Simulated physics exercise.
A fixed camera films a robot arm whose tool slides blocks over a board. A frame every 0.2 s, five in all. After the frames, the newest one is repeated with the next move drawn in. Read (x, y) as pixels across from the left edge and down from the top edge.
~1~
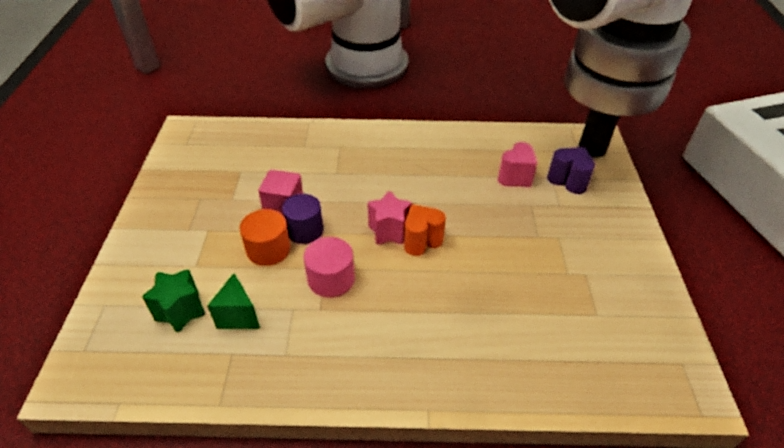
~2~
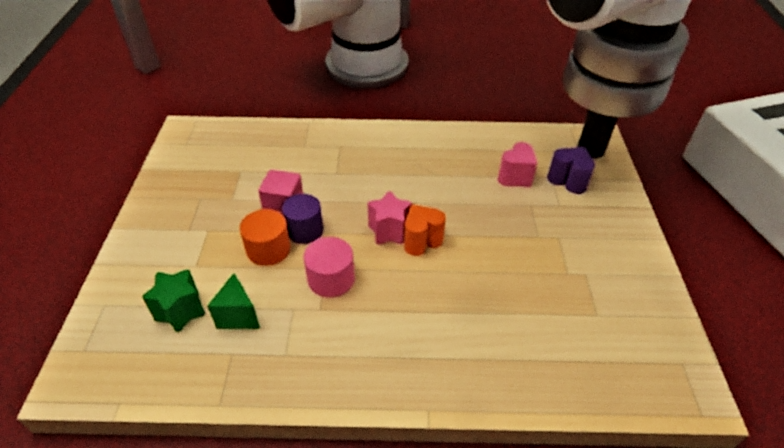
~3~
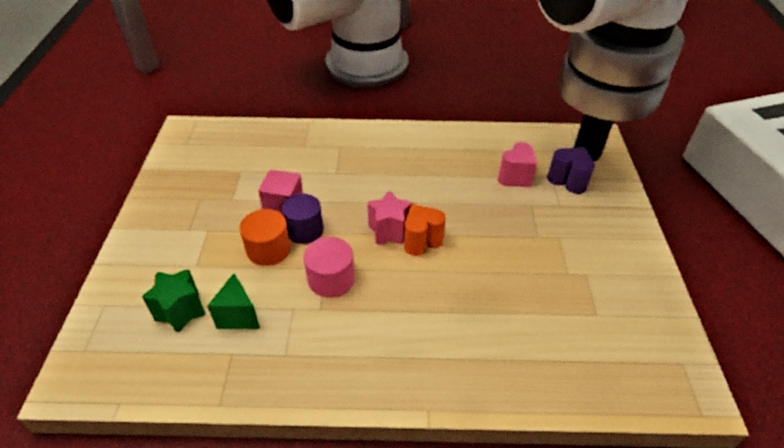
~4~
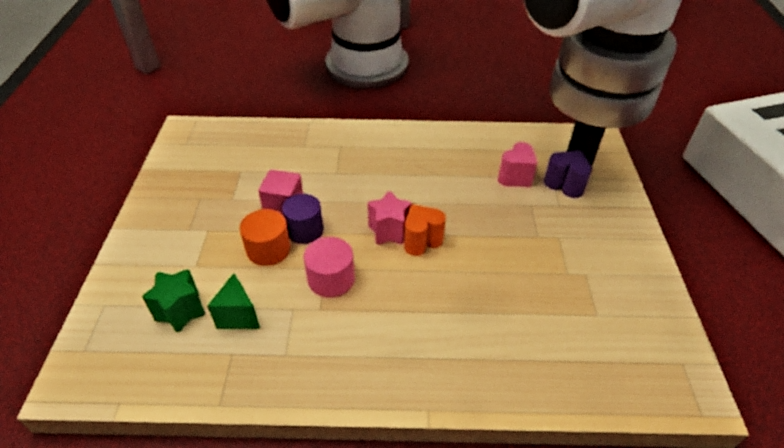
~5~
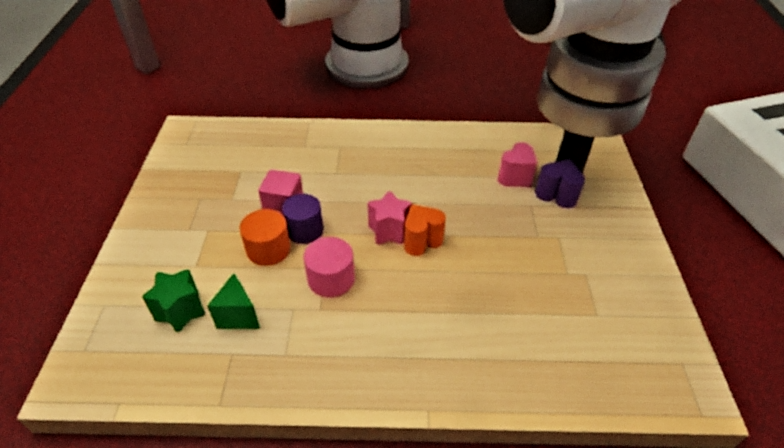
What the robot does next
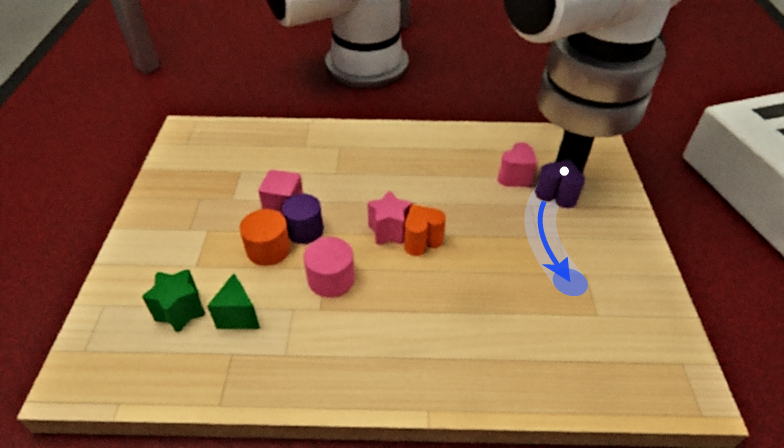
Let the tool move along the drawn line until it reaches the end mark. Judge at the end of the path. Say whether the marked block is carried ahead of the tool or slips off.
The tool still has it in front.
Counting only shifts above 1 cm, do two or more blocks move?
No, that is not how it ends up.
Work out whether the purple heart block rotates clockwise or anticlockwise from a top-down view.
Seen from above, counterclockwise.
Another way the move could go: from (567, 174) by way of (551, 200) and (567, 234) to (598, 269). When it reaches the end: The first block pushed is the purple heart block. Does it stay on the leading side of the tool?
Slid off.
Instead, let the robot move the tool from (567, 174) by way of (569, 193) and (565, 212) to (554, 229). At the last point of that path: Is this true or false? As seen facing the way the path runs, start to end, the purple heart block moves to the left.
My answer: False.
Path on the board, from (567, 174) over (544, 202) and (544, 239) to (570, 282); the dot is on the purple heart block.
The first path, step by step. One third of the way, tool (546, 196); purple heart block (558, 201), turned 55° anticlockwise.
Two thirds of the way, tool (546, 233); purple heart block (575, 239), turned 110° anticlockwise.
At the end, tool (573, 276); pink heart block in place; purple heart block (610, 283), turned 120° anticlockwise.
